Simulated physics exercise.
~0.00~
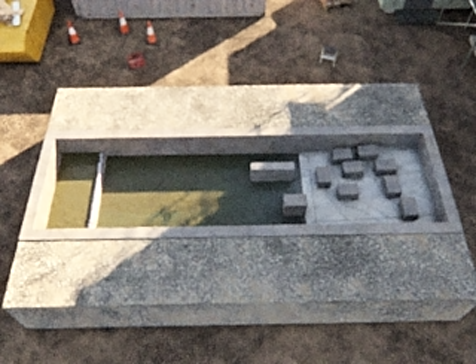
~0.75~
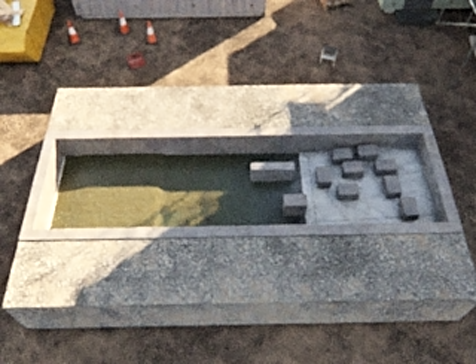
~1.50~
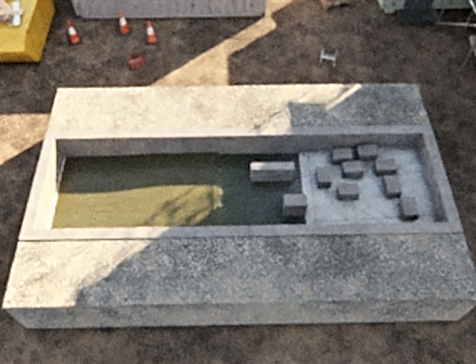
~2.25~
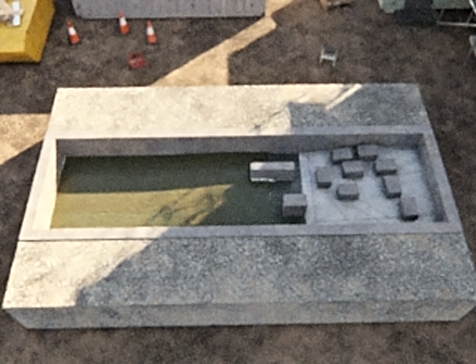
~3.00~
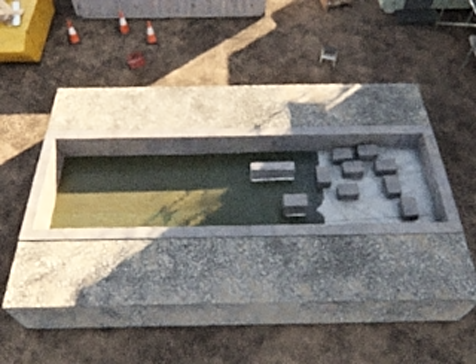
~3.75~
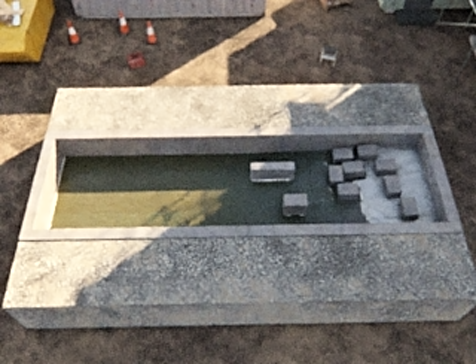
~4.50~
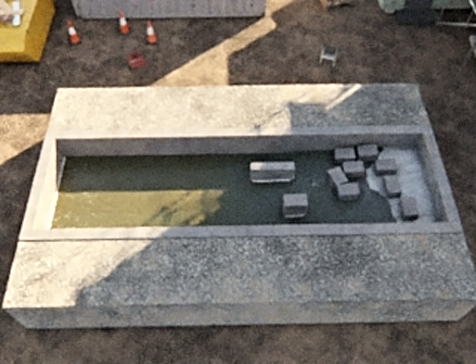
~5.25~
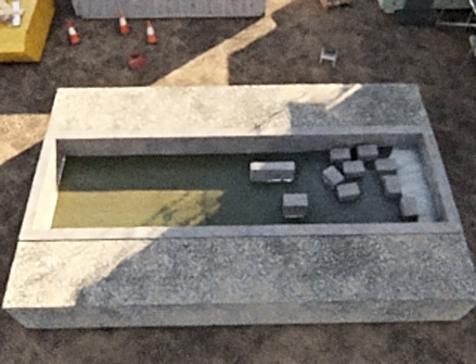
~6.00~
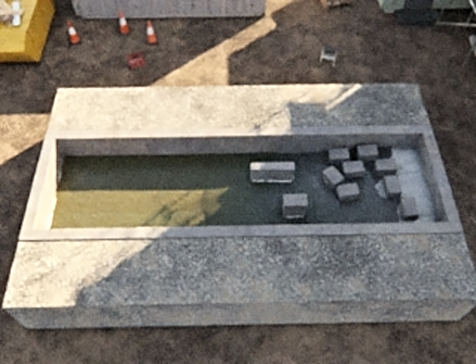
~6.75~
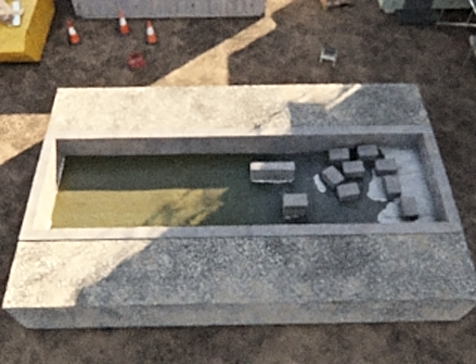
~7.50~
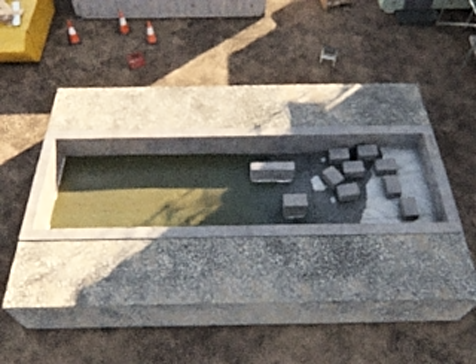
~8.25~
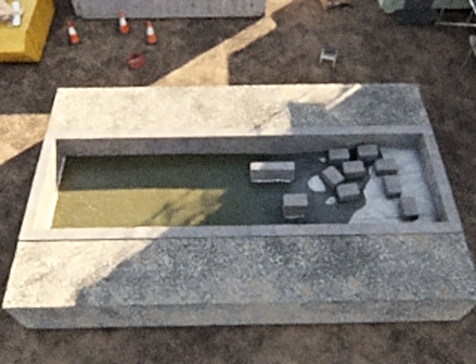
A long, pale concrete basin lies on dark bare ground, seen from above, with orange-and-white cones and a yellow object beyond it at the upper left. Murky greenish water fills its left part behind a thin upright board, while grey blocks stand near the middle and cluster on the pale, dry slope at right. The board vanishes and the water ripples rightward, climbing the slope and running in among the blocks. A few of the clustered blocks shift and turn slightly, but none topples. The water then draws partly back, leaving the slope wet and the blocks standing.
